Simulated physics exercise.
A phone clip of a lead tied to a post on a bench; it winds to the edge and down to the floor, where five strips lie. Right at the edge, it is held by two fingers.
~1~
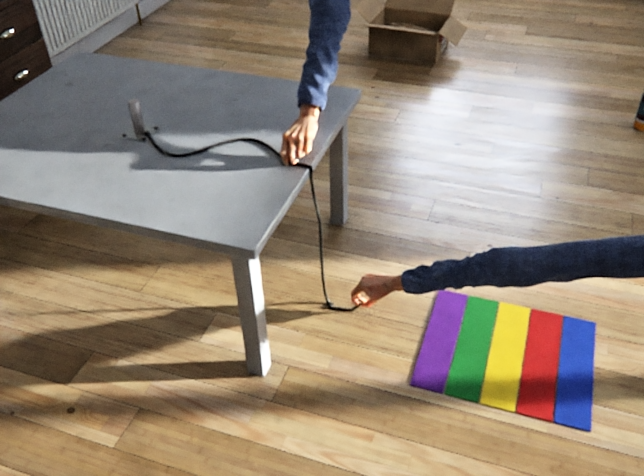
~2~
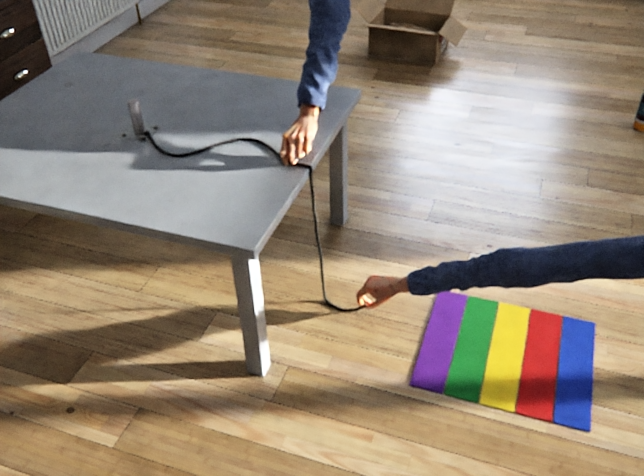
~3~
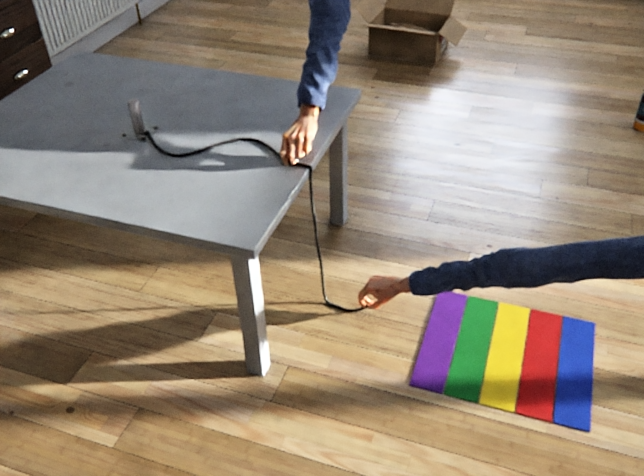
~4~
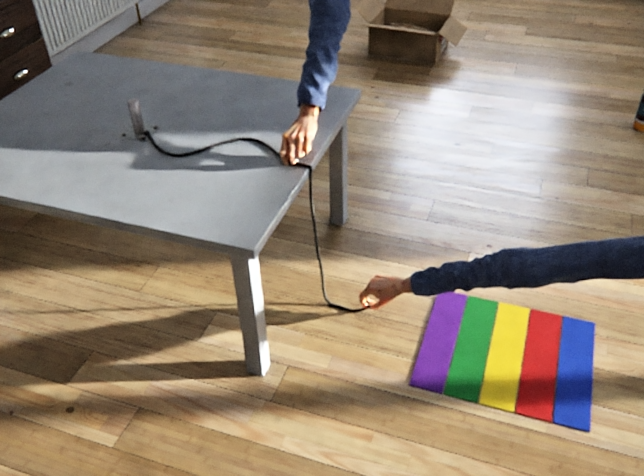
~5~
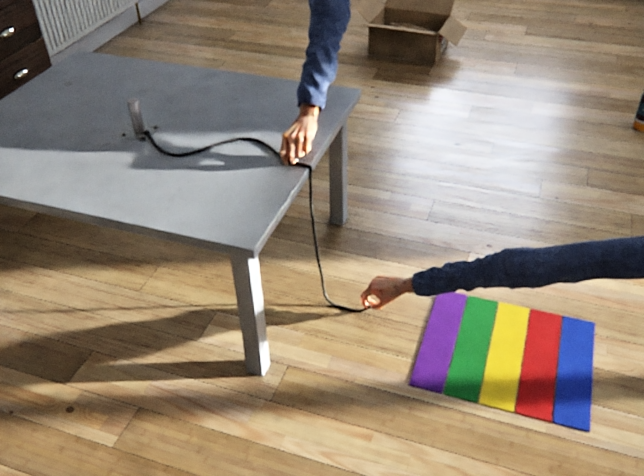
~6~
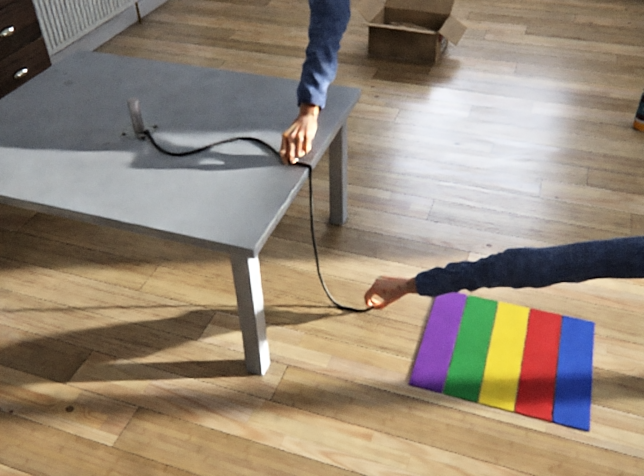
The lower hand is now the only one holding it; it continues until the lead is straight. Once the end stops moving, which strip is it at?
It is at the yellow strip.
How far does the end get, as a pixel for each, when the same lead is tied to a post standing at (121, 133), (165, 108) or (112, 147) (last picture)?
Estimated pixels per try: (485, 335); (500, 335); (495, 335).
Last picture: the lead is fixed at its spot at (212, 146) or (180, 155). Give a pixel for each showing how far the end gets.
Around (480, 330), then around (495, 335).
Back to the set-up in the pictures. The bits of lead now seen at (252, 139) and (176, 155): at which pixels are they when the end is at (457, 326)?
Mark one about (271, 156), mark two about (199, 142).
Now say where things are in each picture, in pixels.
End (360, 304); purple (431, 370); green (466, 378); yellow (500, 387); red (537, 396); blue (574, 405), in the first picture.
End (365, 306); lead through (158, 147) (215, 146) (274, 150) (312, 188) (318, 242) (324, 291), in the second picture.
End (367, 306), in the third picture.
End (368, 306); lead through (158, 147) (215, 146) (274, 150) (311, 188) (316, 241) (324, 291), in the fourth picture.
End (370, 307), in the fifth picture.
End (373, 307); lead through (158, 146) (214, 145) (274, 149) (311, 187) (314, 240) (326, 292), in the sixth picture.
A little later, end near (457, 326); over purple.
Next, end near (490, 334); over green.
When it is tight, end near (509, 338); over yellow. The end stops over the yellow strip.
